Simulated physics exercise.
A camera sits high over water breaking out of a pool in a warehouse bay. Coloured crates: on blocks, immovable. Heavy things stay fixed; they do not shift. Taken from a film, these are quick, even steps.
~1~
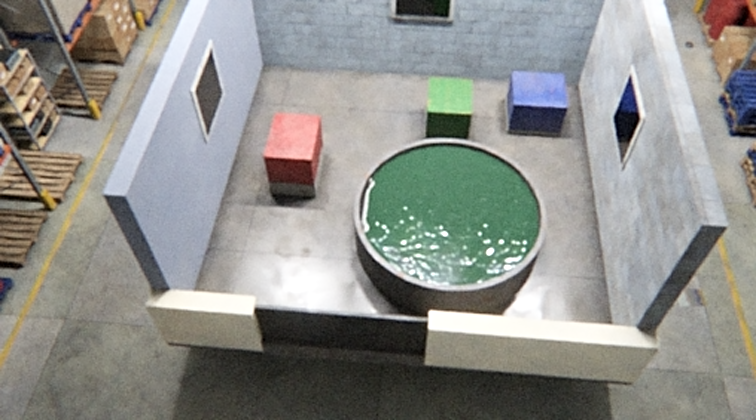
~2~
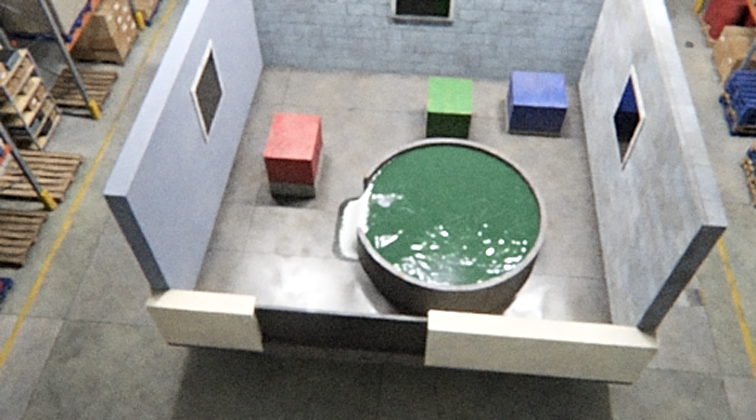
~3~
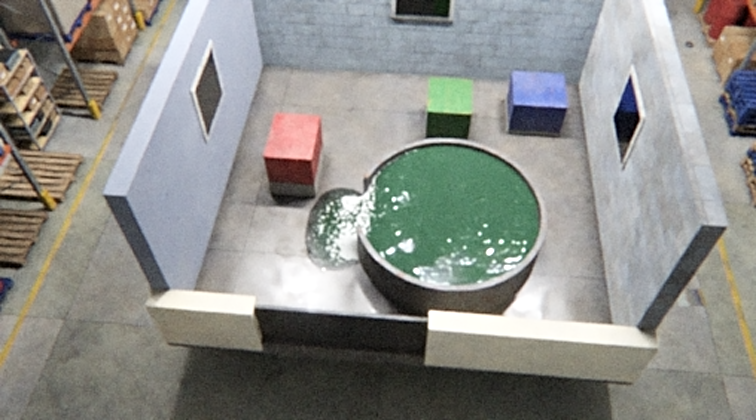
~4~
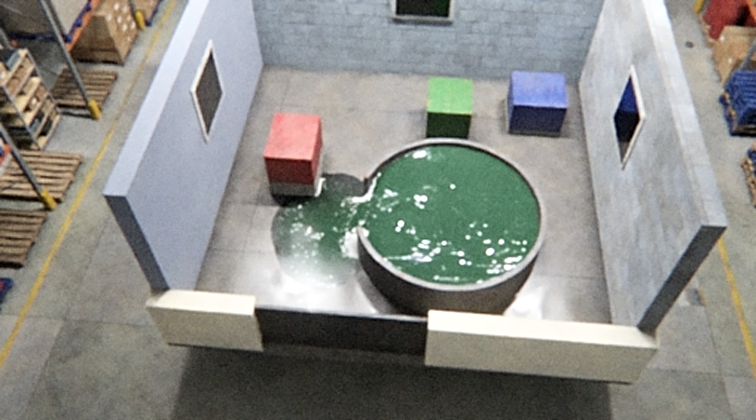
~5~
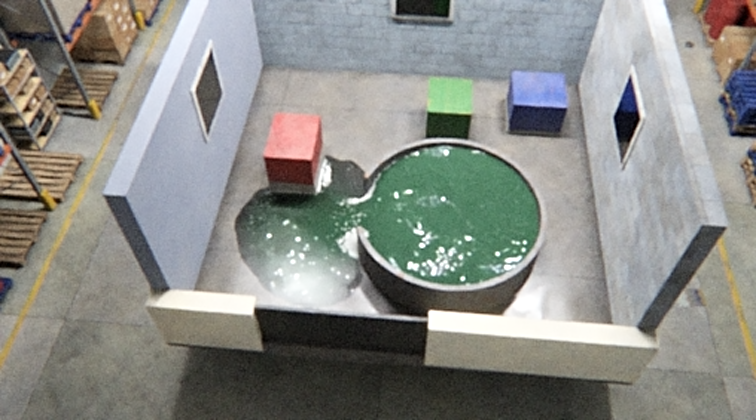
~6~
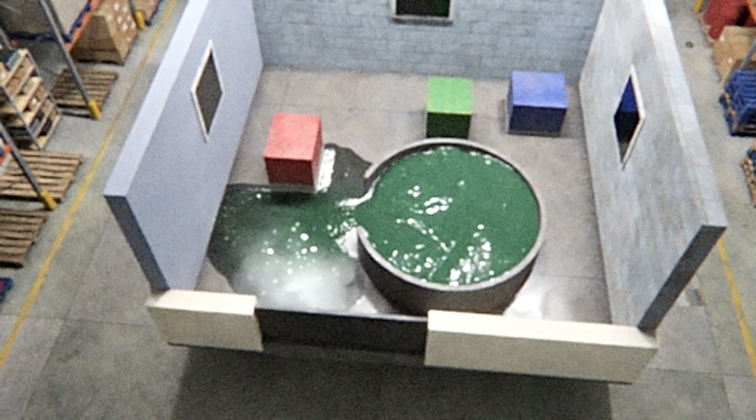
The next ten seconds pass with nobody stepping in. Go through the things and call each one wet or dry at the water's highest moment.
Called one by one: The blue crate is wet; the red crate is dry; the green crate is dry.
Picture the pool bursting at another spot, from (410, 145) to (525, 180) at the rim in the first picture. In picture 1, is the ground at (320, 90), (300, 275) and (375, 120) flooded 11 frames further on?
In the order given, the spots are swamped, not soaked and swamped.
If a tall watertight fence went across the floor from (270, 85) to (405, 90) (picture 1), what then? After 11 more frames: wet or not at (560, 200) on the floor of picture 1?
I'd call it waterless.
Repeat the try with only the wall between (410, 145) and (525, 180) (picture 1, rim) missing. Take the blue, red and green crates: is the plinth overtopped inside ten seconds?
Going crate by crate, the blue one gets flooded, the red one comes through dry and the green one gets flooded.
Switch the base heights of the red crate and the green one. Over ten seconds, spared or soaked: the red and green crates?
My reading: The red crate is soaked; the green crate is safe.
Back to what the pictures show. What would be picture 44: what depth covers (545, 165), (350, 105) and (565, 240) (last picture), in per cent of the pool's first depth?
Respectively 0, 12 and 6 per cent.
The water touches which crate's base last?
Result - the one in blue.
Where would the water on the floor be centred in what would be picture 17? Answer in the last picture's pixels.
The water's centre sits above (382, 232).
A moment on, water covers 30 % of the floor; the blue crate not reached, the red crate water round its plinth, the green crate not reached.
Next, water covers 50 % of the floor; the blue crate not reached, the red crate water round its plinth, the green crate not reached.
Then, water covers 60 % of the floor; the blue crate not reached, the red crate water round its plinth, the green crate water round its plinth.
Later, water covers 90 % of the floor; the blue crate water round its plinth, the red crate water round its plinth, the green crate water round its plinth.
In the end, water covers 100 % of the floor; the blue crate was topped, the red crate stayed above the water, the green crate stayed above the water.
